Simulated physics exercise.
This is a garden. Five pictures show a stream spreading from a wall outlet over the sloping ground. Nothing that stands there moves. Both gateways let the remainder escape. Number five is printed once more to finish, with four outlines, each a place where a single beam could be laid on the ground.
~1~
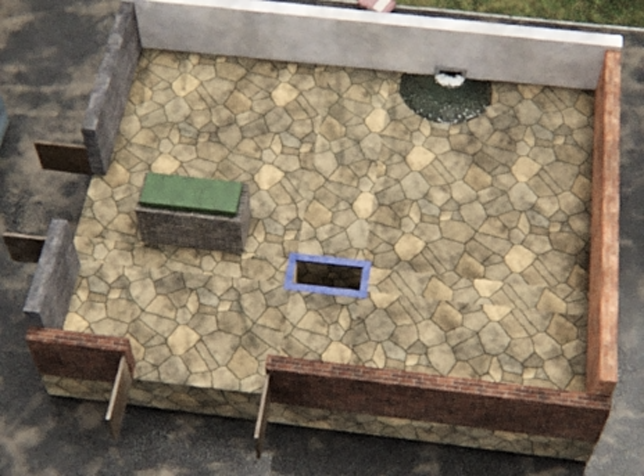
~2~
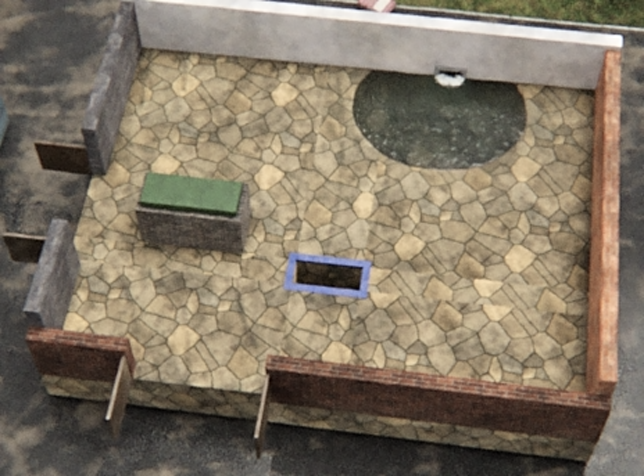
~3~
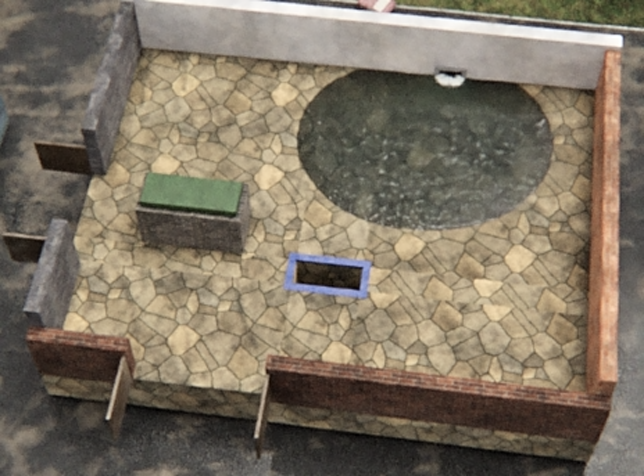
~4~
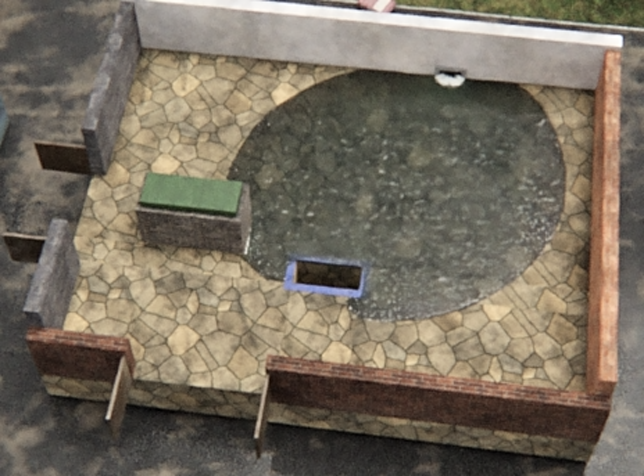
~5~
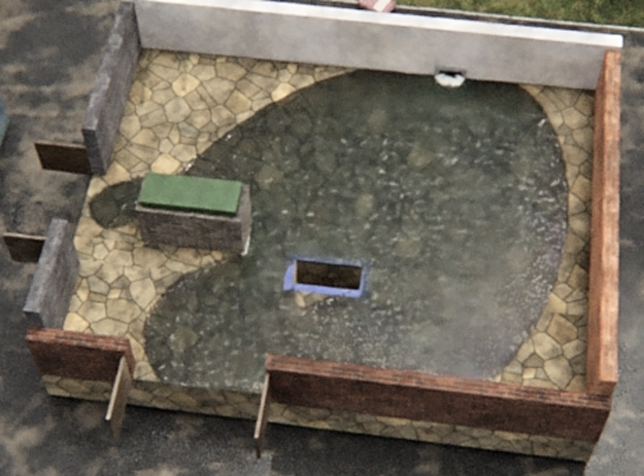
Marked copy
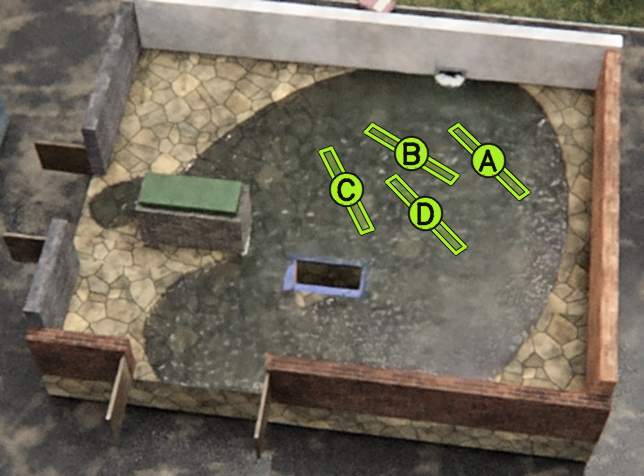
A walled stone-paved yard slowly flooded as dark water spread from an outlet in the back wall, reaching the blue-framed opening in the ground, then stretching past the green-topped block toward the left side.
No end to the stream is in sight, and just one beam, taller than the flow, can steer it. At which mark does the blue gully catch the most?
A.
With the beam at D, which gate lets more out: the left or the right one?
The right gate.
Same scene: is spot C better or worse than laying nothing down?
Spot C is worse.
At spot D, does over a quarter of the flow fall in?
No.
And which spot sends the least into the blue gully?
The answer is B.
In lime, A from (454, 127) to (523, 195); B from (369, 128) to (454, 179); C from (325, 149) to (367, 231); D from (391, 178) to (460, 250).
With A, about 22 % of the stream goes into the blue gully, about 77 % out by the gates.
With B, about 4 % of the stream goes into the blue gully, about 95 % out by the gates.
With C, about 11 % of the stream goes into the blue gully, about 88 % out by the gates.
With D, about 12 % of the stream goes into the blue gully, about 87 % out by the gates.
